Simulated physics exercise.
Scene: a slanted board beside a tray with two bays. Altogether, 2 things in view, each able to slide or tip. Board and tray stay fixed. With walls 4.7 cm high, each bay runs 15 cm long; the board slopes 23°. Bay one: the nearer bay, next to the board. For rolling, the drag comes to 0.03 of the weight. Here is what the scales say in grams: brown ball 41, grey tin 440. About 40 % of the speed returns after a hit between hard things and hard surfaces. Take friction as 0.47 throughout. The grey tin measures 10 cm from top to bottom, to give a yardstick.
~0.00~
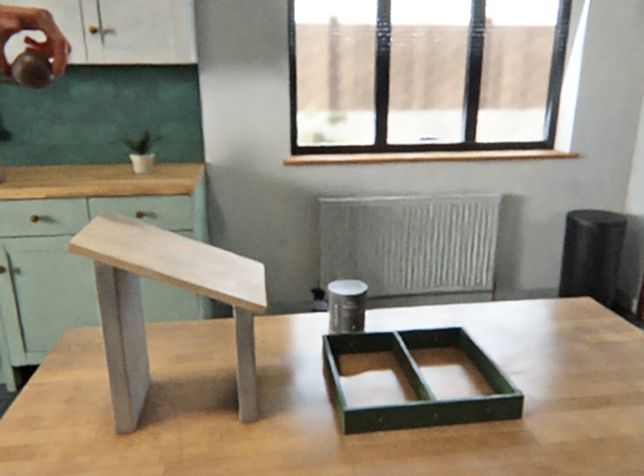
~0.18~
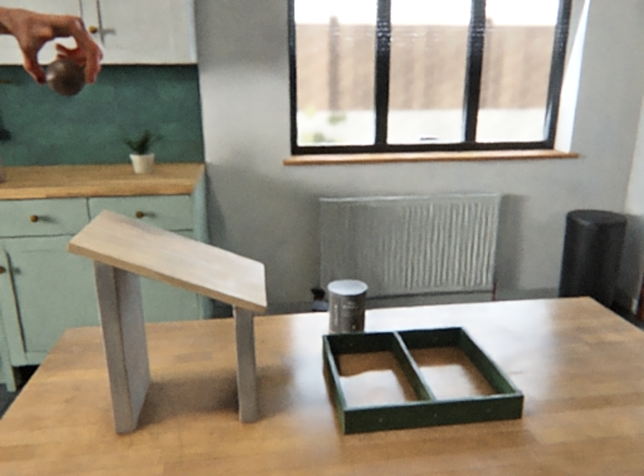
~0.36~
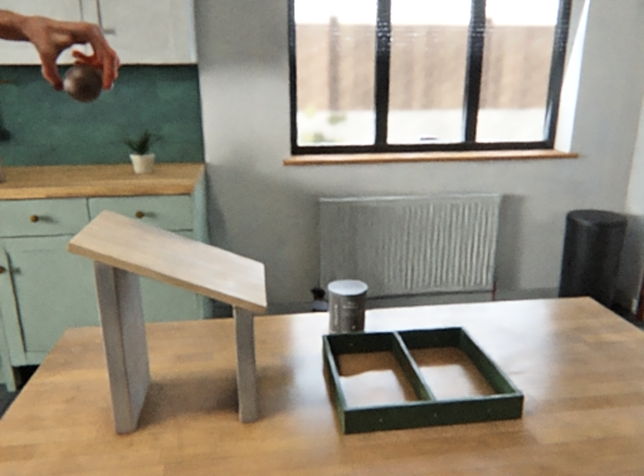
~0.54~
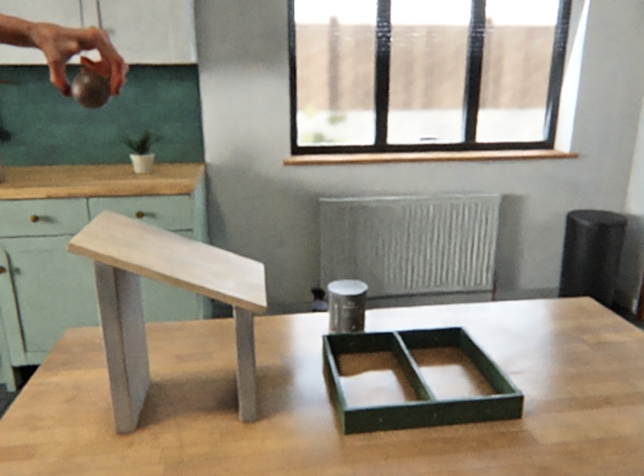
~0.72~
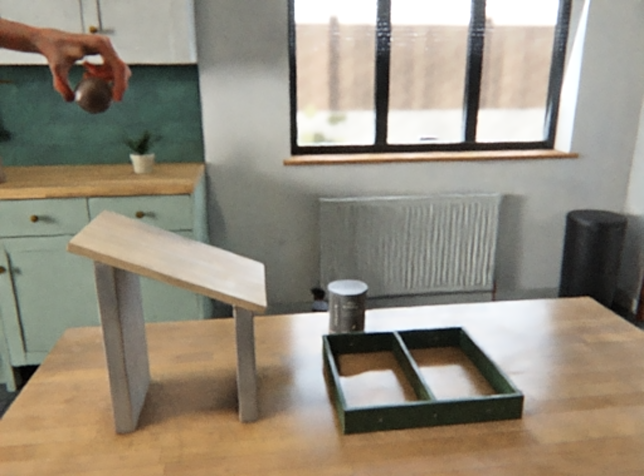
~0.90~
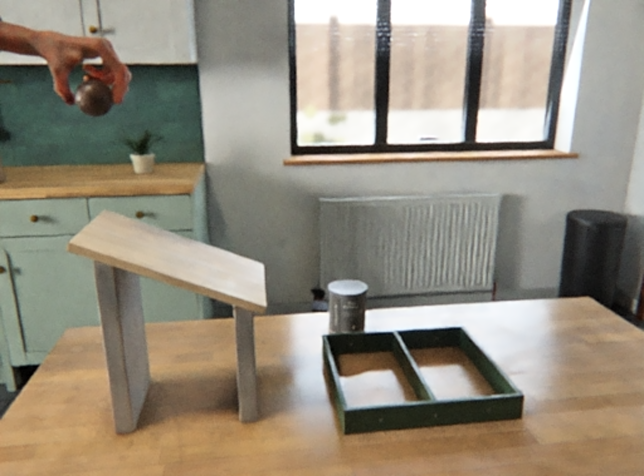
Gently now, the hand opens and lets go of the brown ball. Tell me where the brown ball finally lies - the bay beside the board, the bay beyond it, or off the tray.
I expect it in the leading chamber.
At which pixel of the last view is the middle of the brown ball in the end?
End position: Roughly (352, 375).
By 1.30 s, brown ball near (159, 223).
By 1.60 s, brown ball near (345, 326).
When it is over (2.6 s), it is in the nearer bay; grey tin within 4 cm of the start. End places, in pixels of the last picture, brown ball near (352, 375).
